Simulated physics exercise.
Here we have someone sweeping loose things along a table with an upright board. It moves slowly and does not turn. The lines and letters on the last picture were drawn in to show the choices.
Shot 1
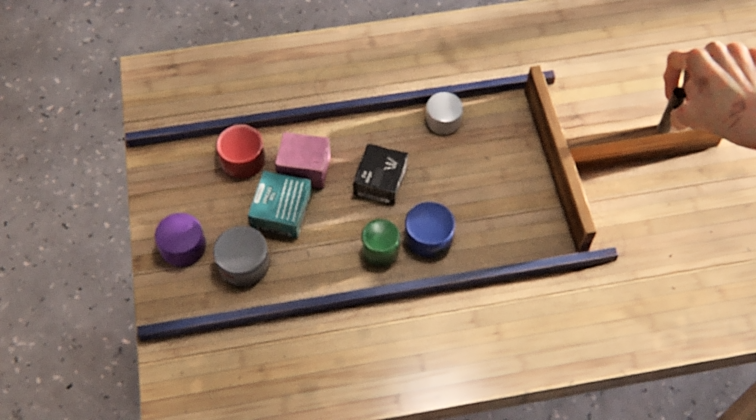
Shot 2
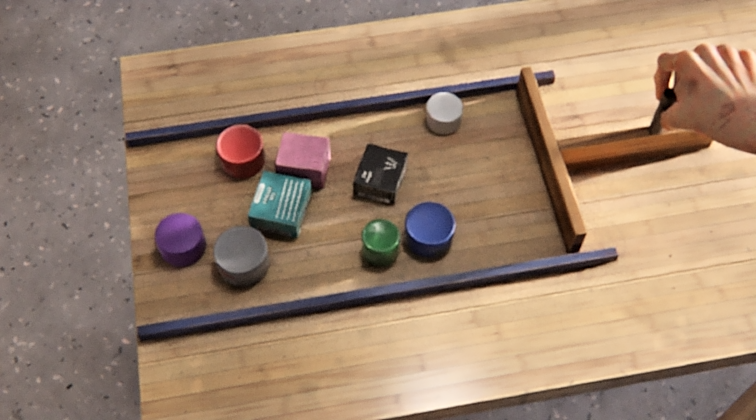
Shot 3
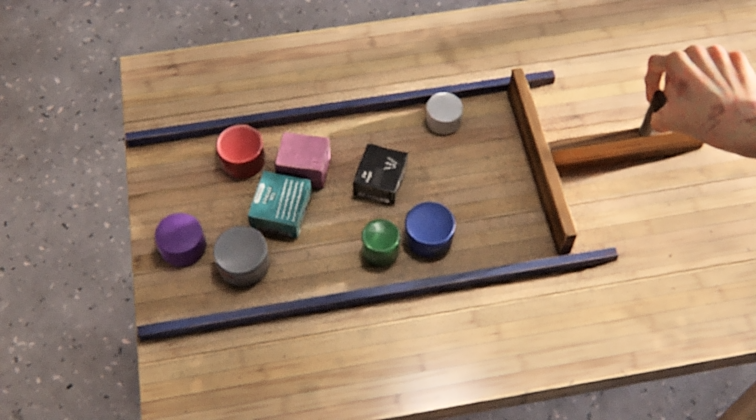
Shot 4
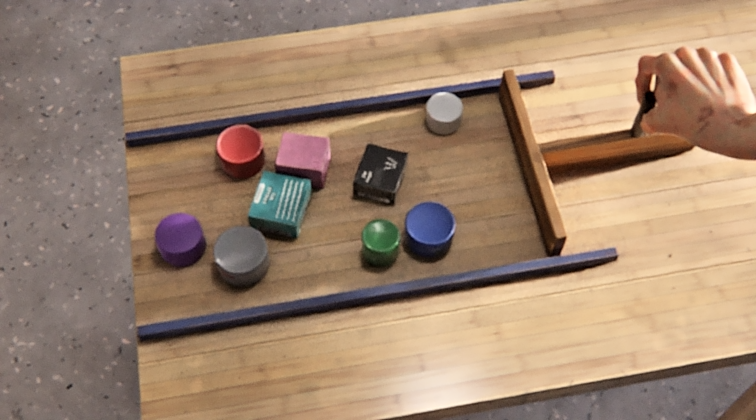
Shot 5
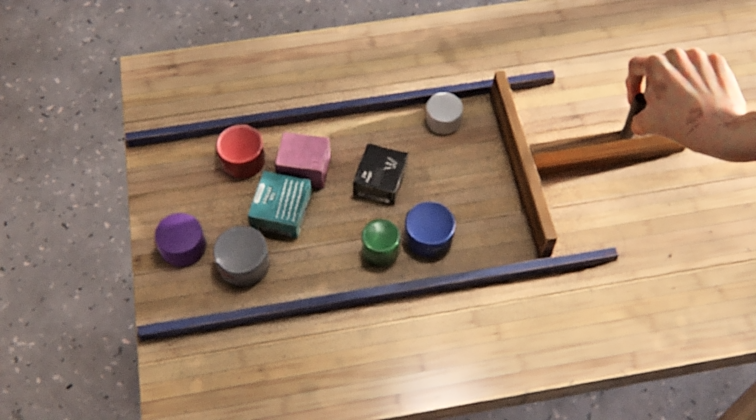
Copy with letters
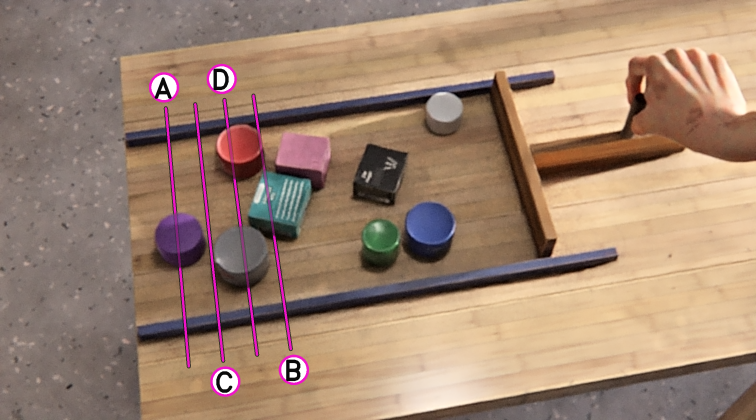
A hand slowly slid an upright wooden board a short way left between two dark blue rails on a table, while the scattered jars, blocks and small white pot stayed still, untouched.
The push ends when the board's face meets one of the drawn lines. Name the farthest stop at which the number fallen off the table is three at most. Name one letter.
As far as mark C.
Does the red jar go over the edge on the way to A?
Yes.
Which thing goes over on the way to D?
The purple tin.
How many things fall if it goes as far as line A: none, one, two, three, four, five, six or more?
In all, five.
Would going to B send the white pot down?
By then, no.
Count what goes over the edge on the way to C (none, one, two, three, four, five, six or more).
By then, two.
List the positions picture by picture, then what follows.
The first picture shows blue jar (429, 230); red jar (241, 152); white pot (444, 114).
The second picture shows board (553, 146); pink block (303, 160).
The third picture shows board (543, 147); black packet (380, 174).
The fourth picture shows board (534, 149); green jar (381, 243).
The fifth picture shows board (525, 150); blue jar (429, 230); red jar (241, 152); white pot (444, 114).
On the marked copy, A at (176, 227); B at (271, 212); C at (208, 222); D at (239, 217).
Taking C. A third of the way, board (413, 167); white pot (373, 125); green jar (353, 250).
Two thirds of the way, board (298, 185); red jar (189, 149); grey jar (228, 264).
When it is over, board (207, 199); purple tin over the edge; red jar over the edge; two fallen.
As for the rest, A drops five; B is within the limit but short; D is within the limit but short.
